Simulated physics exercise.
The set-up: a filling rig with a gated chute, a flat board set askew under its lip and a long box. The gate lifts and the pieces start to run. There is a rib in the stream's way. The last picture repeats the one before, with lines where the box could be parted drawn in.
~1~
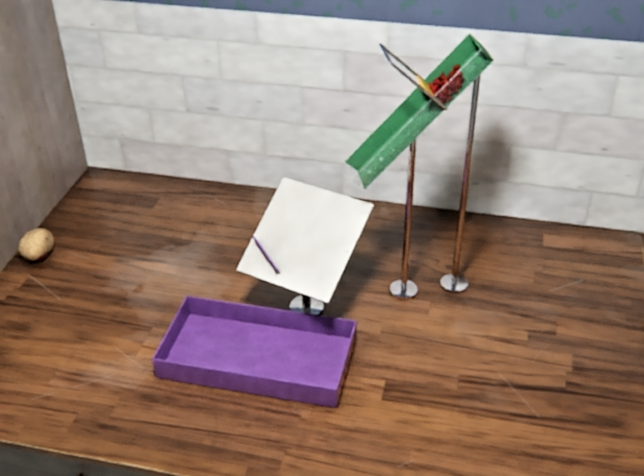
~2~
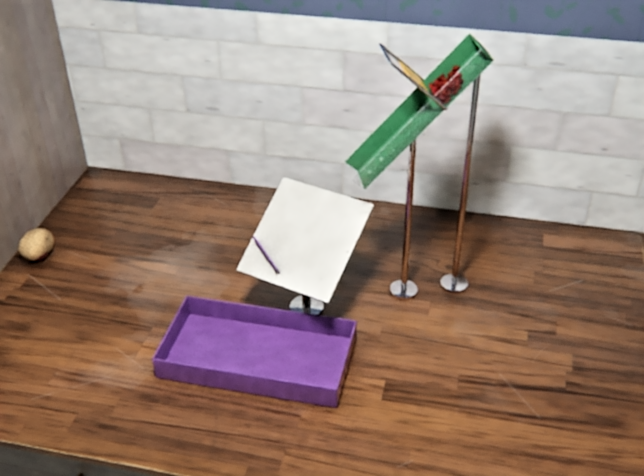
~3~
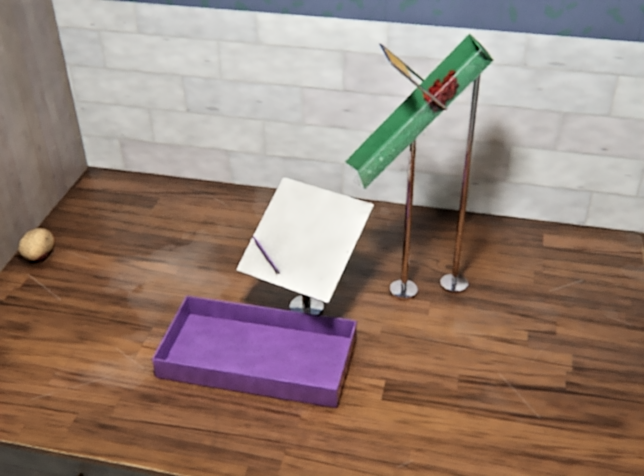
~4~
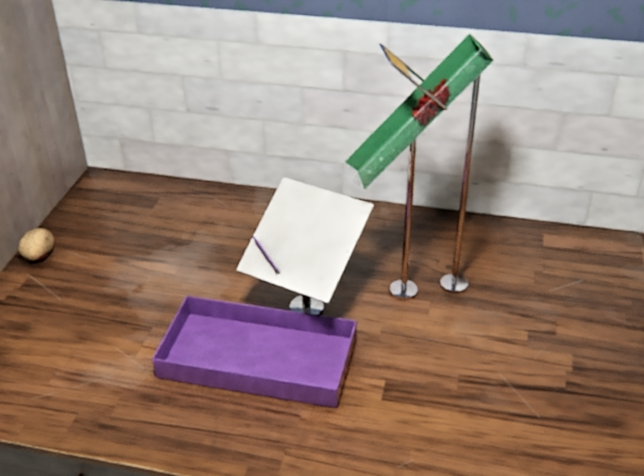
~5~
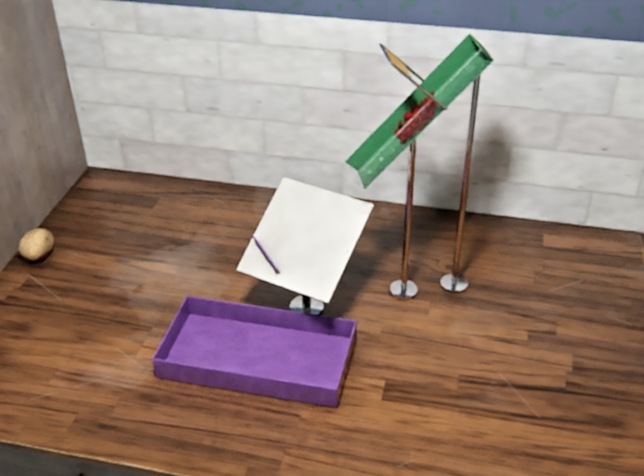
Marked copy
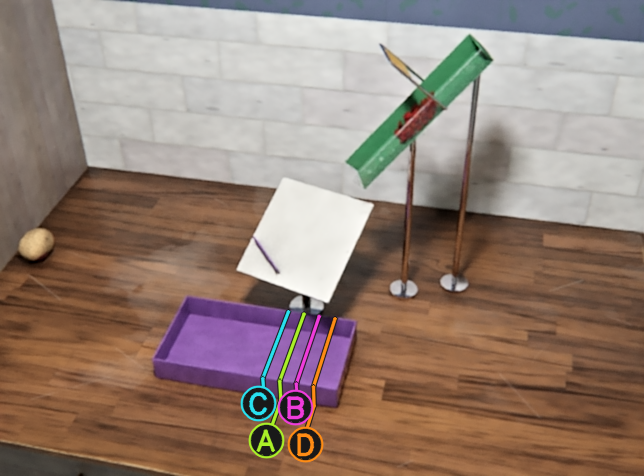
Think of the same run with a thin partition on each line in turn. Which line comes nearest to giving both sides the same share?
Best: C.
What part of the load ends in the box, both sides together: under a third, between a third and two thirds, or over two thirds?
It is between a third and two thirds.
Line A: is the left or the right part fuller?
The left side.
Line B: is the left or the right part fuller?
Left.
On the marked copy, line A crosses the front rim at (280, 380); line B crosses the front rim at (296, 382); line C crosses the front rim at (263, 377); line D crosses the front rim at (313, 385).
Choosing A, of what is caught, nearly all on the left of the divider, a stray few on the right.
Choosing B, of what is caught, all on the left of the divider, none on the right.
Choosing C, of what is caught, most on the left of the divider, about a quarter on the right.
Choosing D, of what is caught, all on the left of the divider, none on the right.
